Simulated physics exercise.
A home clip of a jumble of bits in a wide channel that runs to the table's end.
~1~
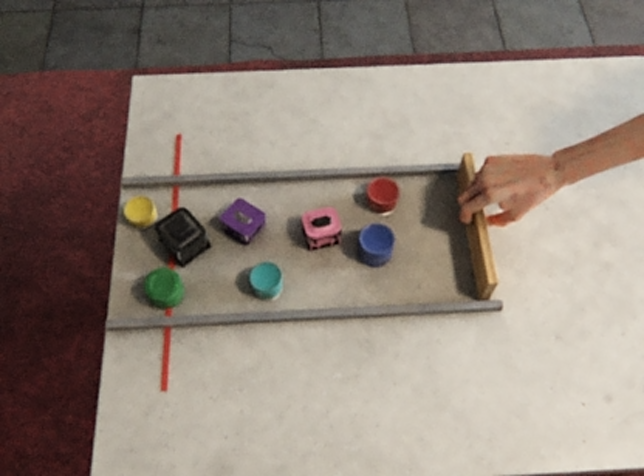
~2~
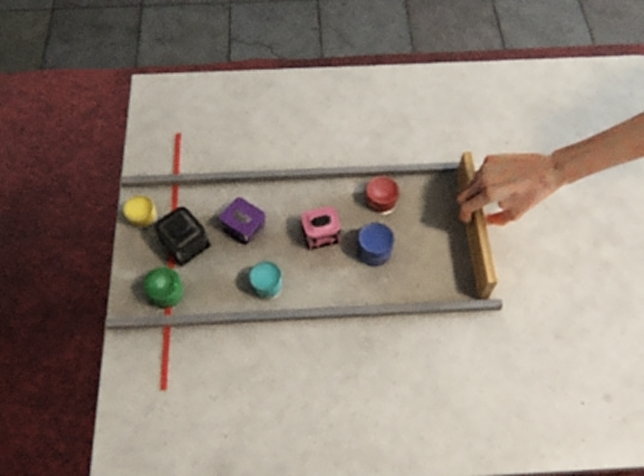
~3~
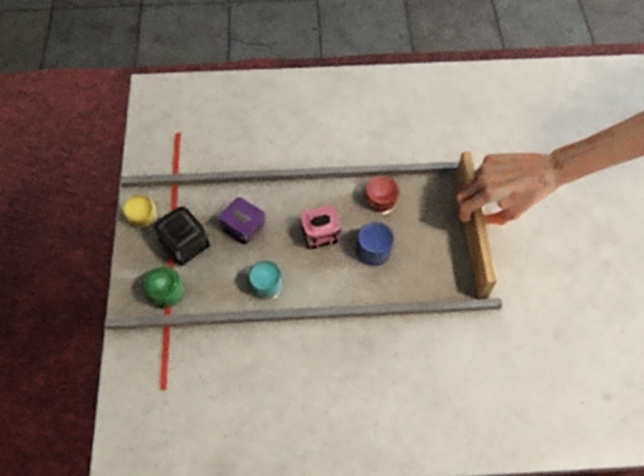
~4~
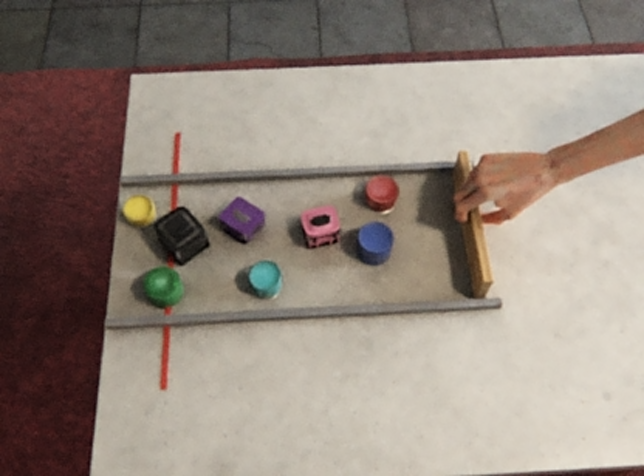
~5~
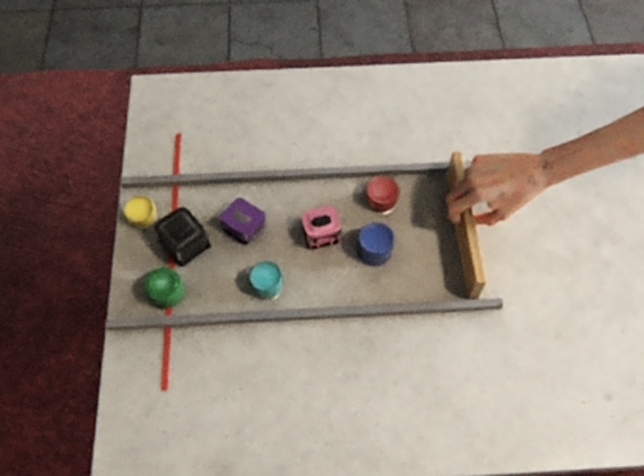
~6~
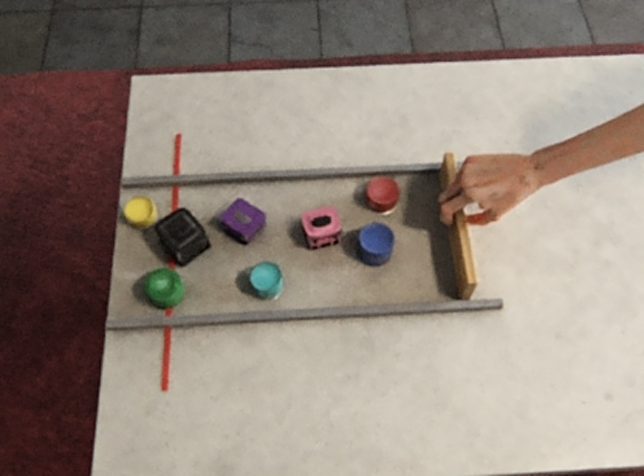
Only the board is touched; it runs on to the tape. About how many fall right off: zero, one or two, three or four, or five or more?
In the end the number that fall off is one or two.
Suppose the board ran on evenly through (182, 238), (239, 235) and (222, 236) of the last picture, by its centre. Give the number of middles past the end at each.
The counts: 1, 0 and 0.
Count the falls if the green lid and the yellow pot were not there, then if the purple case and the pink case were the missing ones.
Fallen: 0, and 0 in the other try.
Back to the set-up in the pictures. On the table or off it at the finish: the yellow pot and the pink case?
The yellow pot goes over, the pink case remains up.
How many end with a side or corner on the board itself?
4 of them.
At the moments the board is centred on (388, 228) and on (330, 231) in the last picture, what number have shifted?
The counts are 2 and 3.
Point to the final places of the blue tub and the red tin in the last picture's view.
The blue tub stops around (152, 260); the red tin around (157, 198).
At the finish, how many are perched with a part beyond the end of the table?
It comes to 3.
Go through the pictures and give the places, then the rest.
Yellow pot (141, 213); green lid (165, 288); black case (183, 236); board (476, 225); tape (173, 249), in the first frame.
Green lid (164, 288); pink case (321, 228), in the second frame.
Black case (182, 235); blue tub (375, 244), in the third frame.
Yellow pot (140, 212); red tin (382, 195), in the fourth frame.
Green lid (165, 288); purple case (244, 222), in the fifth frame.
Yellow pot (141, 213); green lid (165, 288); black case (182, 236); board (457, 225); tape (172, 249), in the sixth frame.
Early on, none off yet; yellow pot at rest near (141, 213); green lid at rest near (165, 288); black case at rest near (182, 236).
A while later, none off yet; yellow pot at rest near (140, 213); green lid at rest near (165, 288); black case travelled a little near (159, 247).
Finally, the number that fall off is one or two; lost, yellow pot.
